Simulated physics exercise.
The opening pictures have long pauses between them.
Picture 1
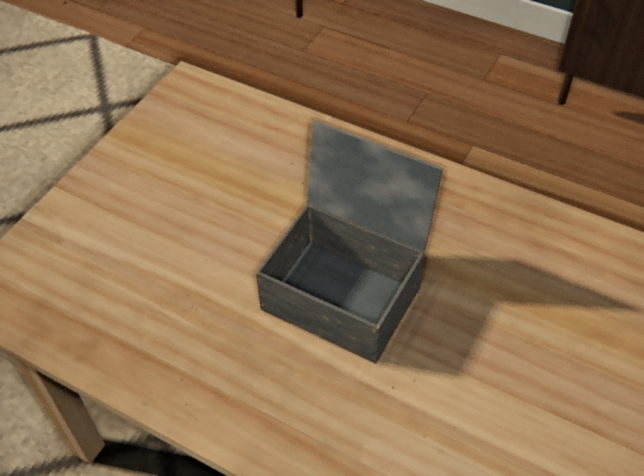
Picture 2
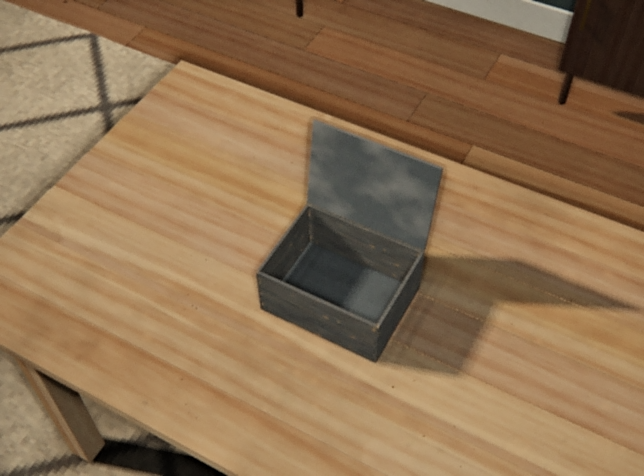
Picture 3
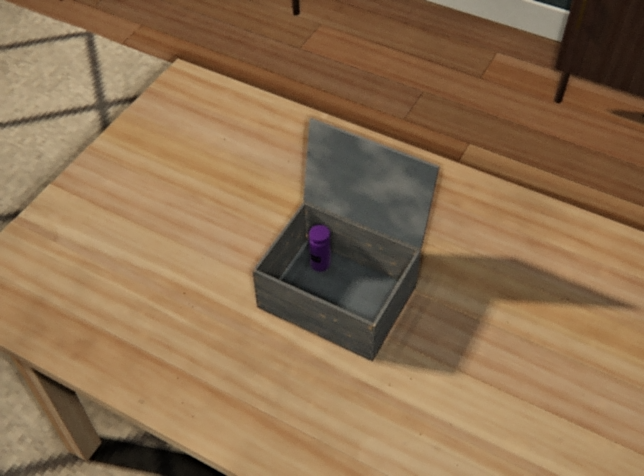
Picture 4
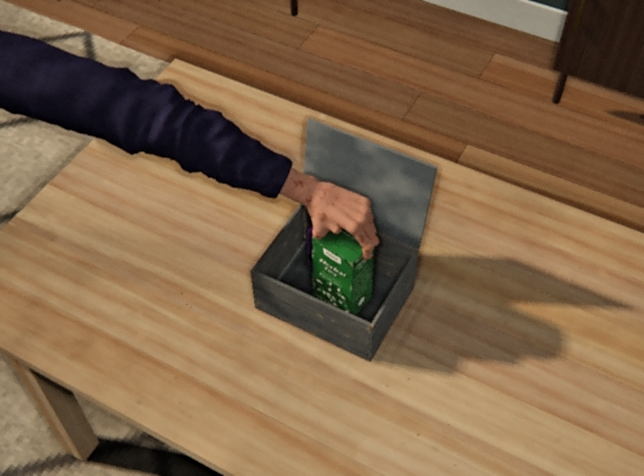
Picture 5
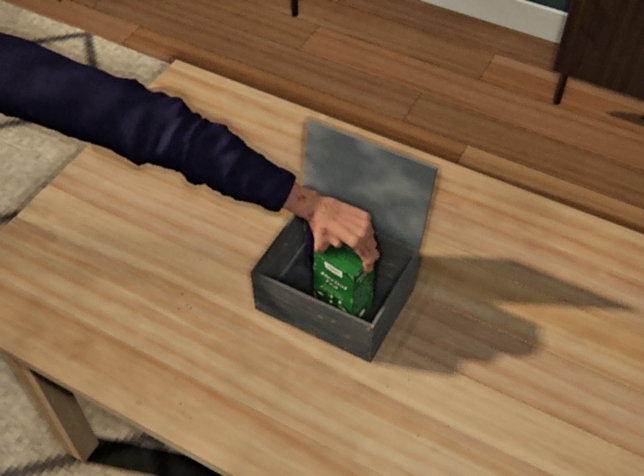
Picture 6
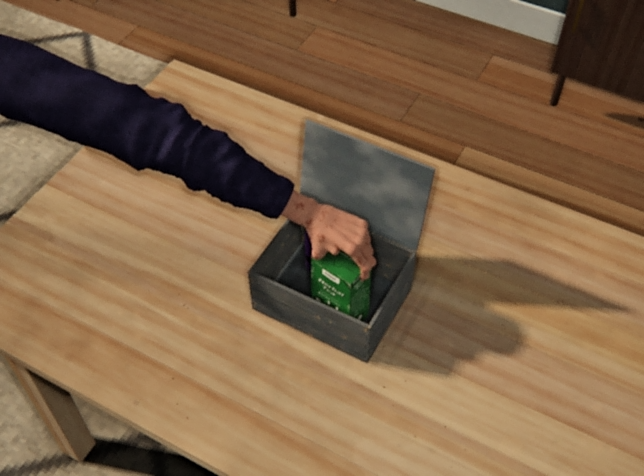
The video shows an open, empty gray box on a wooden table, then a purple cylindrical container inside it. An arm in a dark sleeve reaches in from the left and lowers a green carton into the box, still gripping it.
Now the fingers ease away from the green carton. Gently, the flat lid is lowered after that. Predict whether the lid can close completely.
The lid is going to stand open.
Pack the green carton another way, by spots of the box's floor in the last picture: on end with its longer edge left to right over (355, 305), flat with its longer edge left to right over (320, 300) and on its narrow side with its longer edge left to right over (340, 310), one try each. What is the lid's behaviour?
Try one: Not closed. Try two: Closed. Try three: Closed.
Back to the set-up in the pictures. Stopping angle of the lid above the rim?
Around 35 degrees.
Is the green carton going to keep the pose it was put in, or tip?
At the finish it holds its orientation.
Then, 1.20 s on from there, lid starting down.
Then, 1.70 s on from there, lid 52° above the rim.
In the end, lid 36° above the rim; both unmoved. At the end, from the last picture's camera, green carton near (341, 289).
